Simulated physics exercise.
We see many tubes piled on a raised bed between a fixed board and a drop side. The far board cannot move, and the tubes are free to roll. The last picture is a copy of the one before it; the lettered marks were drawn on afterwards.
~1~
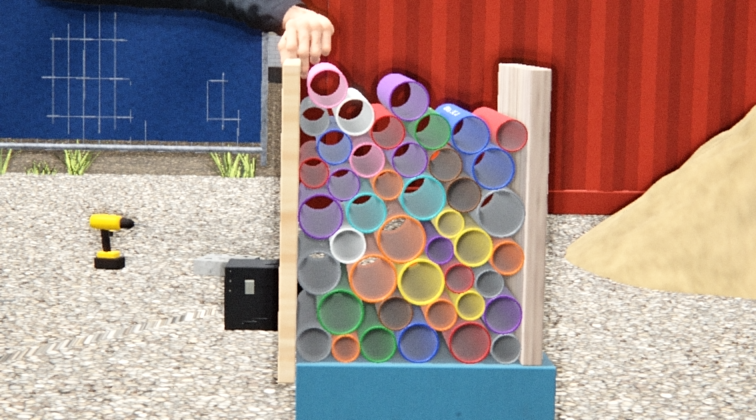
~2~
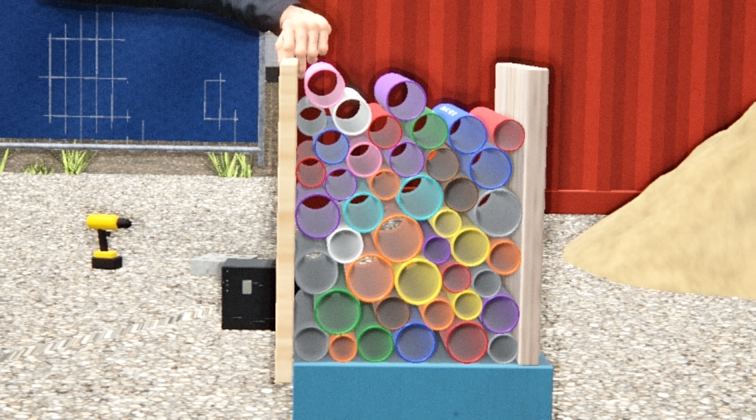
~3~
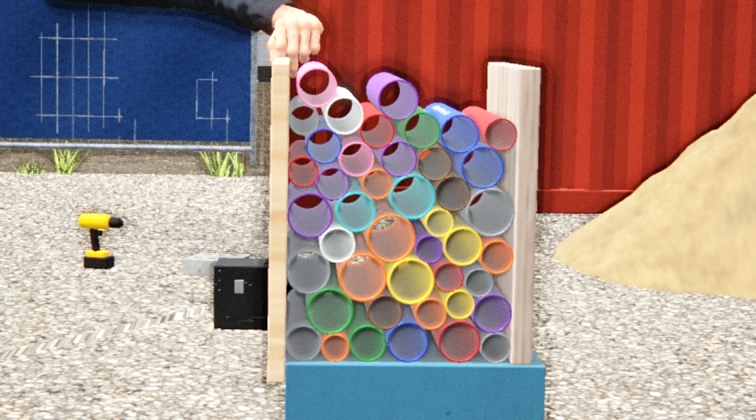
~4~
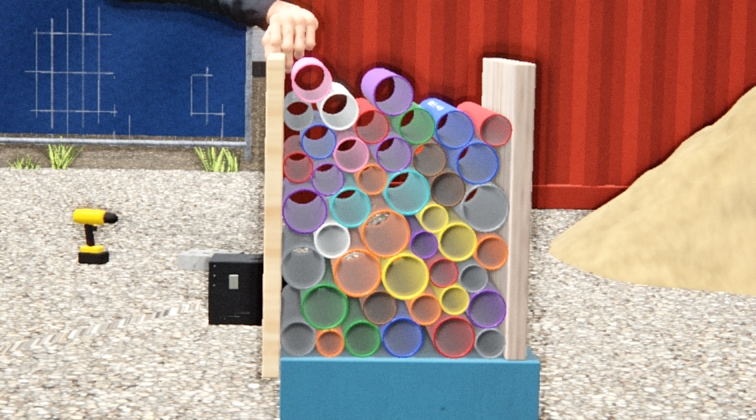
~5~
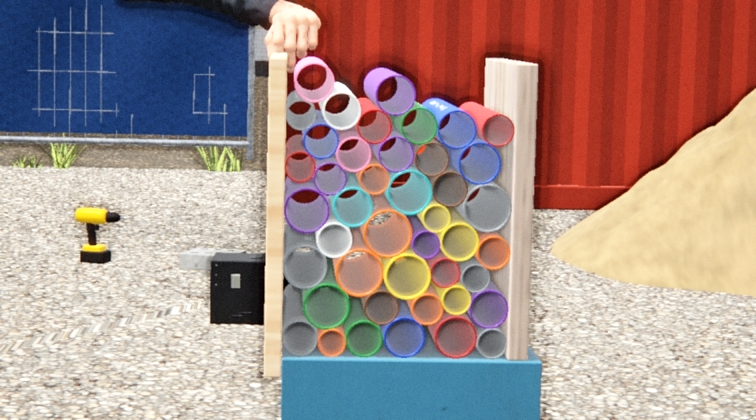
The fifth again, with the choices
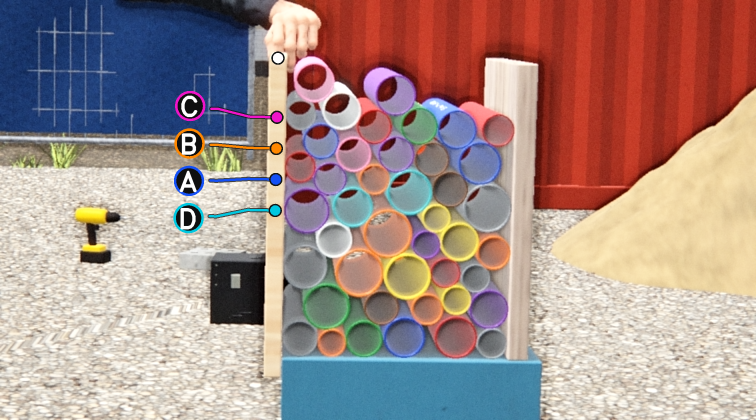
The stack of colourful tubes between two upright boards shifted slightly left in view along with everything around it, then barely moved, while a hand stayed on top of the left board.
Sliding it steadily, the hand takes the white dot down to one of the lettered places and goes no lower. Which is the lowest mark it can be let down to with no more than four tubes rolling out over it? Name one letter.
The last mark within the limit is A.
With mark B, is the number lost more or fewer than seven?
Fewer than seven.
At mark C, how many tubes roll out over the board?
The count is none.
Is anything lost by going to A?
At A: Yes.
On the copy, A at (276, 180); B at (276, 148); C at (277, 117); D at (275, 211); the white dot at (278, 58).
On A. First, top of the board (285, 114).
Then, top of the board (284, 177).
Finally, top of the board (284, 179), two out over the board.
By contrast, B two out over the board; C none out over the board; D five out over the board.
